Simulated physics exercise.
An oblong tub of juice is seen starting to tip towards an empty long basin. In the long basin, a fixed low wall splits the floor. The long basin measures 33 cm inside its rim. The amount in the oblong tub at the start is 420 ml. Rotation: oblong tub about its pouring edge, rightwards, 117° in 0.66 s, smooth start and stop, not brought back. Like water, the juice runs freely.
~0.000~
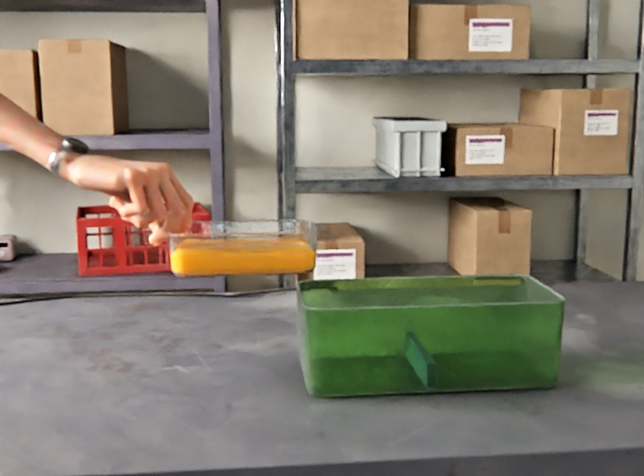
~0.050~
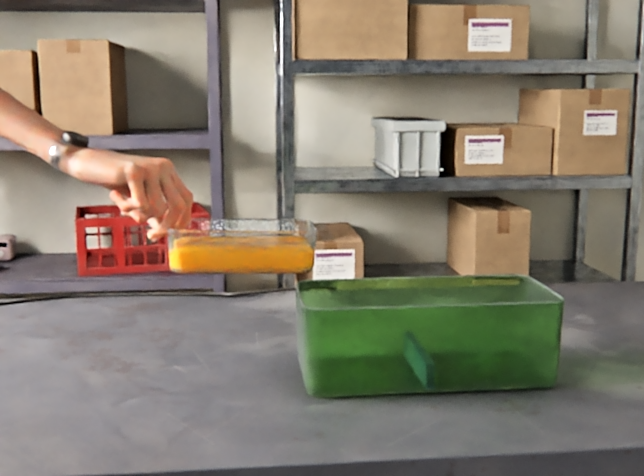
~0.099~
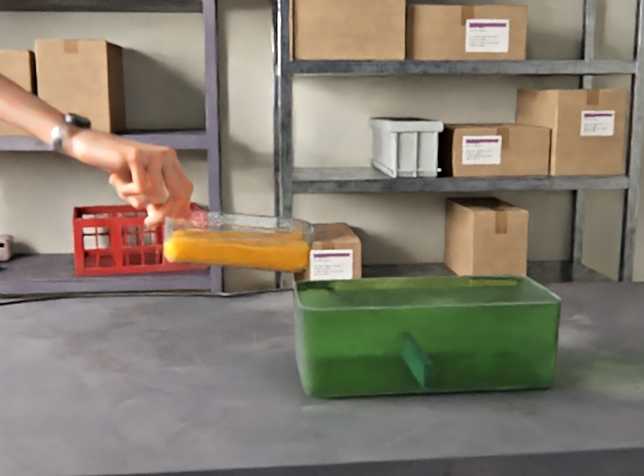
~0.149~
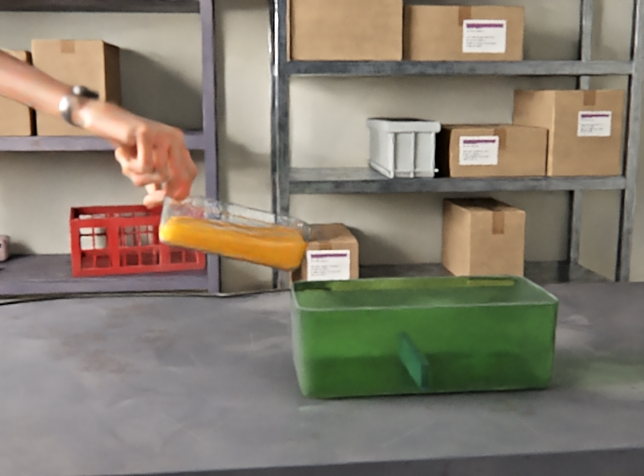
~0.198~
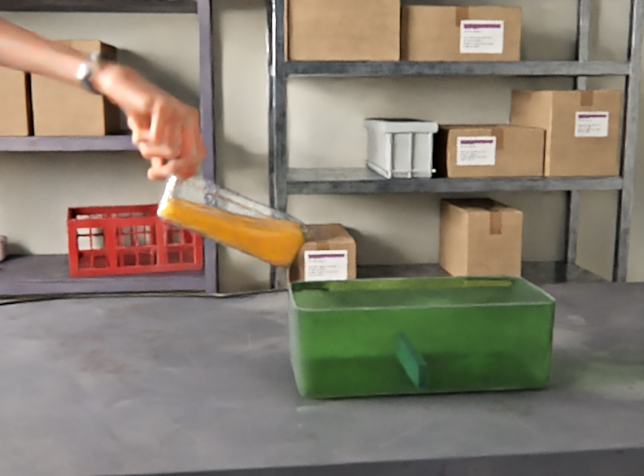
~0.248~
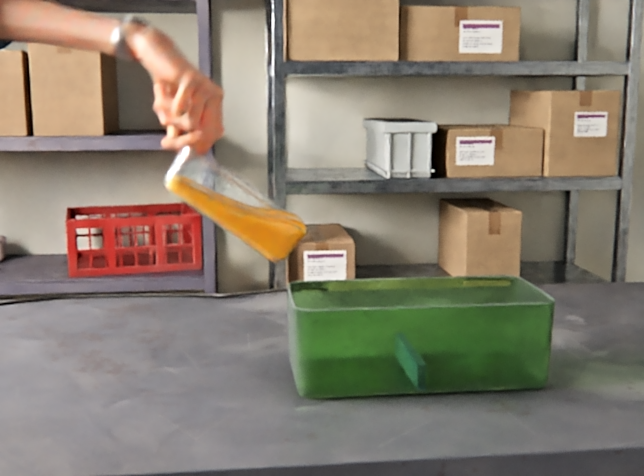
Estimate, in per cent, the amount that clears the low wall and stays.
Roughly 35 percent.
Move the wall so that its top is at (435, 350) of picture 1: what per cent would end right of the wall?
That would be about 25 in a hundred, I'd say.
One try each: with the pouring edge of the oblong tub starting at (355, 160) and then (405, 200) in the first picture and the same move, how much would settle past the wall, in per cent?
About 60 %, then about 75 %.
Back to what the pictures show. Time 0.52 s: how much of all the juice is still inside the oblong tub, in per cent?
Portion remaining: Approx. 10 per cent.
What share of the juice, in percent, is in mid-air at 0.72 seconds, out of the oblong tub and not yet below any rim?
Around 4 percent of it is airborne.
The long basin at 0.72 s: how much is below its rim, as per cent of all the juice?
About 96 per cent.
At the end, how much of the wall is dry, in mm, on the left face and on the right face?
It's around 22 mm on the left side and around 28 mm on the right side.
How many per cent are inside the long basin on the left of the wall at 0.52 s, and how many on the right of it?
Lab note: Left near 34, right near 0.
After 0.52 s the tilt is 105° and 9 per cent is still to pour, 34 is left of the wall and 0 right of it.
After 0.72 s the tilt is 117° and 0 per cent is still to pour, 58 is left of the wall and 37 right of it.
After 0.93 s the tilt is 117° and 0 per cent is still to pour, 61 is left of the wall and 34 right of it.
After 1.16 s the tilt is 117° and 0 per cent is still to pour, 62 is left of the wall and 35 right of it.
In the end 62 per cent lies left of the wall, 35 right of it and 3 outside.
